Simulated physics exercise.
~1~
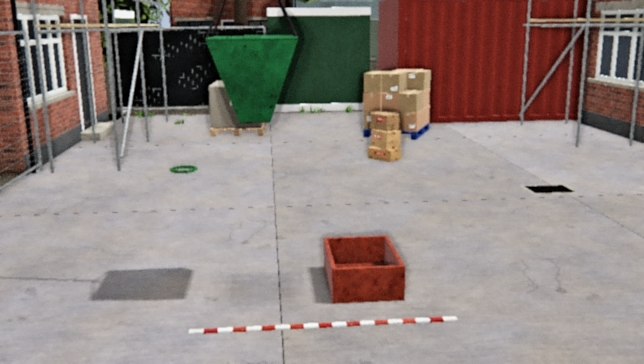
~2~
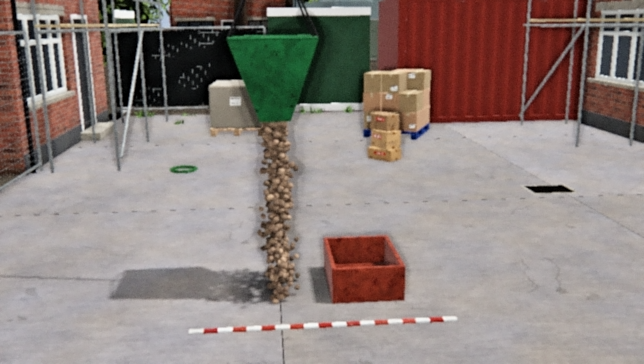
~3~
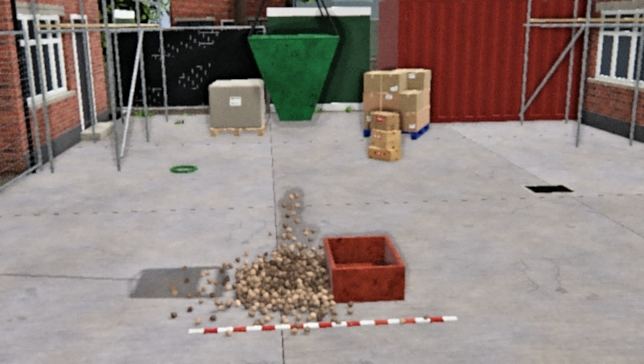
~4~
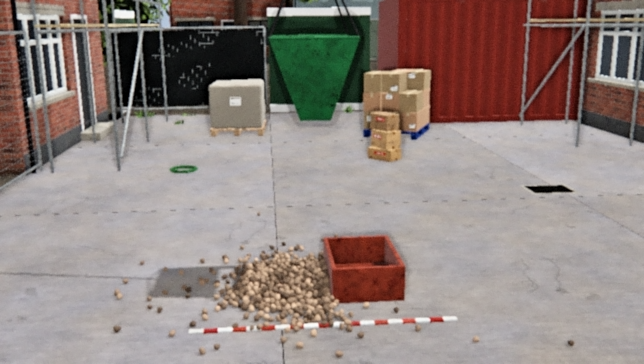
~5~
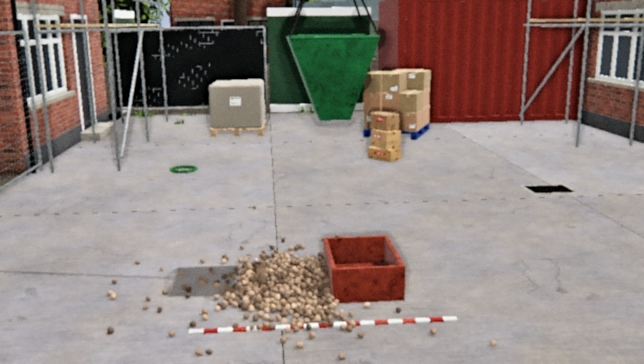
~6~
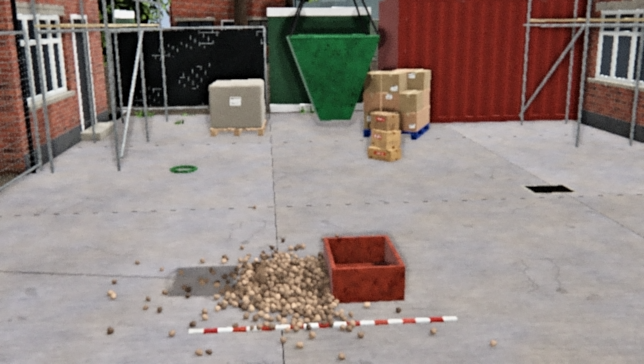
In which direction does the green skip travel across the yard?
The green skip travels to the right.
